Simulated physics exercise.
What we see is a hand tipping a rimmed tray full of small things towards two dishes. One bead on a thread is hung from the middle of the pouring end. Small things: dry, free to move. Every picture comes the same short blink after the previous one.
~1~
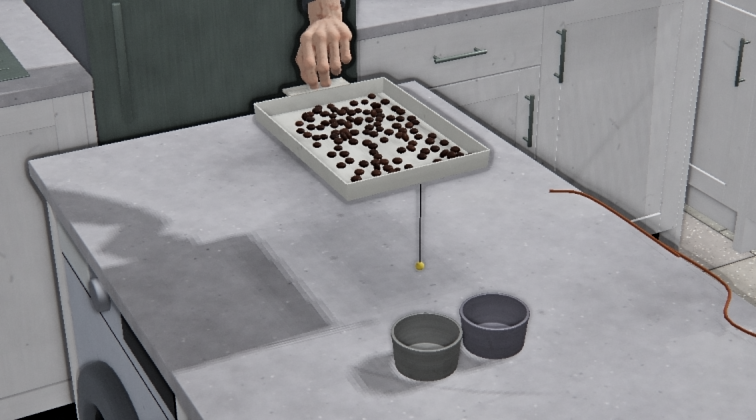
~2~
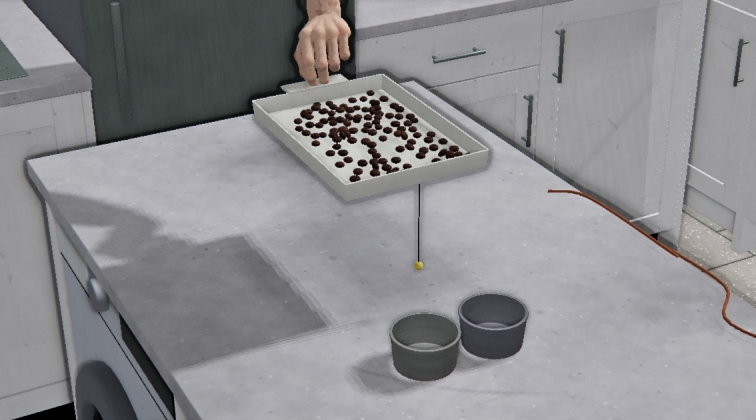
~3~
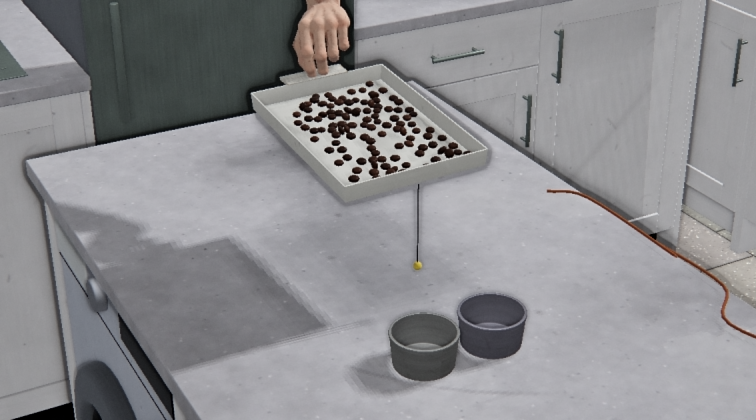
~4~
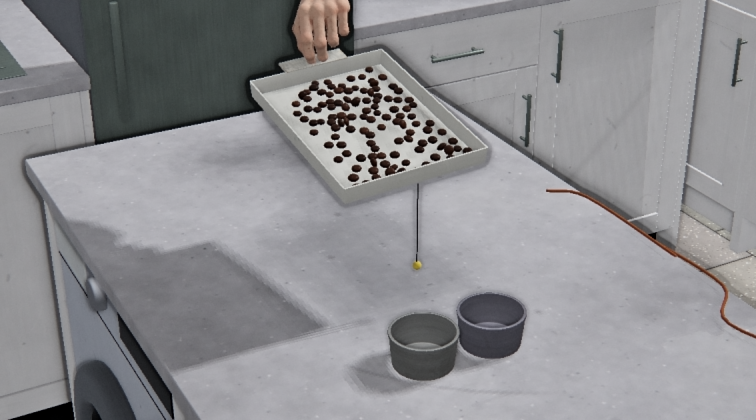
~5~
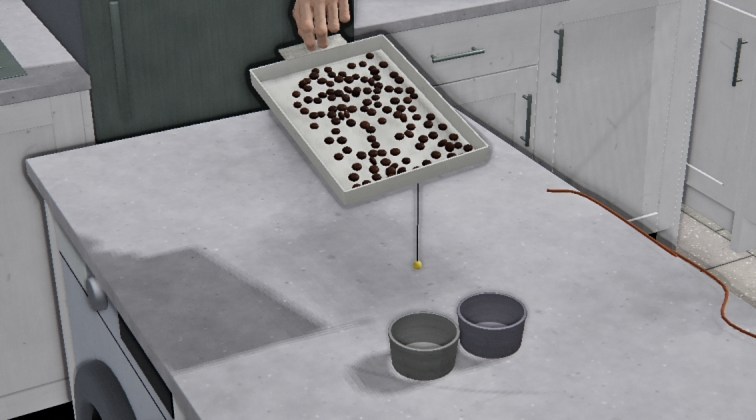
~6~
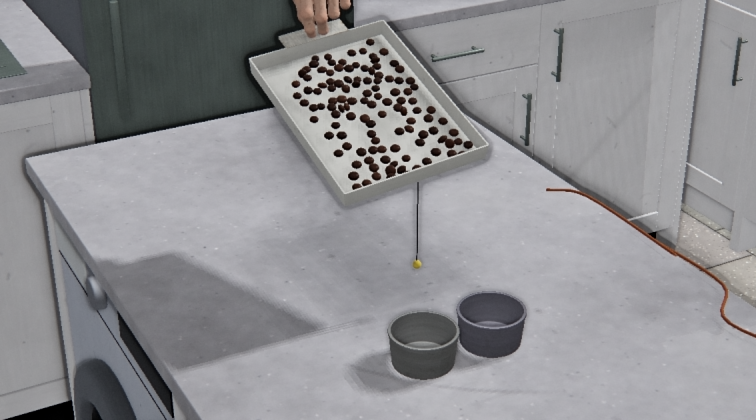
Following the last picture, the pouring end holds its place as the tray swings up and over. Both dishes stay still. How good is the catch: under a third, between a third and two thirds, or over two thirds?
The dishes capture not a full third of the load.
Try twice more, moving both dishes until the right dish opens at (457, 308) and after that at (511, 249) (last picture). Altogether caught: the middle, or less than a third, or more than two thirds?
First: Below one third. Second: Under a third.
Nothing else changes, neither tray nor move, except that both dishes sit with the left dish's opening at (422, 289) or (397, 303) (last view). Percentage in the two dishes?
Around 20 and around 50 per cent, in that order.
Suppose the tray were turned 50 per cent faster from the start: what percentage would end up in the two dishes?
Close to 10 per cent.
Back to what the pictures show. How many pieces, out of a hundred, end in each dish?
The left dish gets close to 0 per cent and the right dish close to 0 per cent.
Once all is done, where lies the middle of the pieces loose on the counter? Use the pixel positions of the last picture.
It centres at roughly (369, 337).
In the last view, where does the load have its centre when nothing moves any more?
The centre comes to rest close to (370, 337).
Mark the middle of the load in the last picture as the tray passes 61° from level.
Somewhere about pixel (384, 160).
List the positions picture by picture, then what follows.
The first picture shows corners of the pouring end (348, 183) and (487, 150), level; middle of the load (367, 132), flat chocolate drops; left dish (444, 361); right dish (512, 340); bead on its thread (420, 266).
The second picture shows corners of the pouring end (346, 184) and (486, 149), level; middle of the load (365, 130).
The third picture shows corners of the pouring end (346, 185) and (486, 149), tipped barely, lowest at the left corner; middle of the load (364, 125).
The fourth picture shows corners of the pouring end (345, 188) and (485, 147), tipped a little, lowest at the left corner; middle of the load (364, 117).
The fifth picture shows corners of the pouring end (346, 190) and (486, 146), tipped a little, lowest at the left corner; middle of the load (364, 109).
The sixth picture shows corners of the pouring end (346, 192) and (487, 144), tipped clearly, lowest at the left corner; middle of the load (364, 101); left dish (441, 360); right dish (509, 338).
Just after the last frame, tray tipped steeply; every one on the tray.
A moment on, tray tipped right over; roughly half on the tray; just a few in the left dish; roughly a third outside both; about a tenth in the air.
Further on, tray tipped past a quarter turn; just a few in the left dish; just a few in the right dish; almost all outside both; just a few in the air.
When it is over, tray tipped past a quarter turn; just a few in the left dish; just a few in the right dish; almost all outside both.
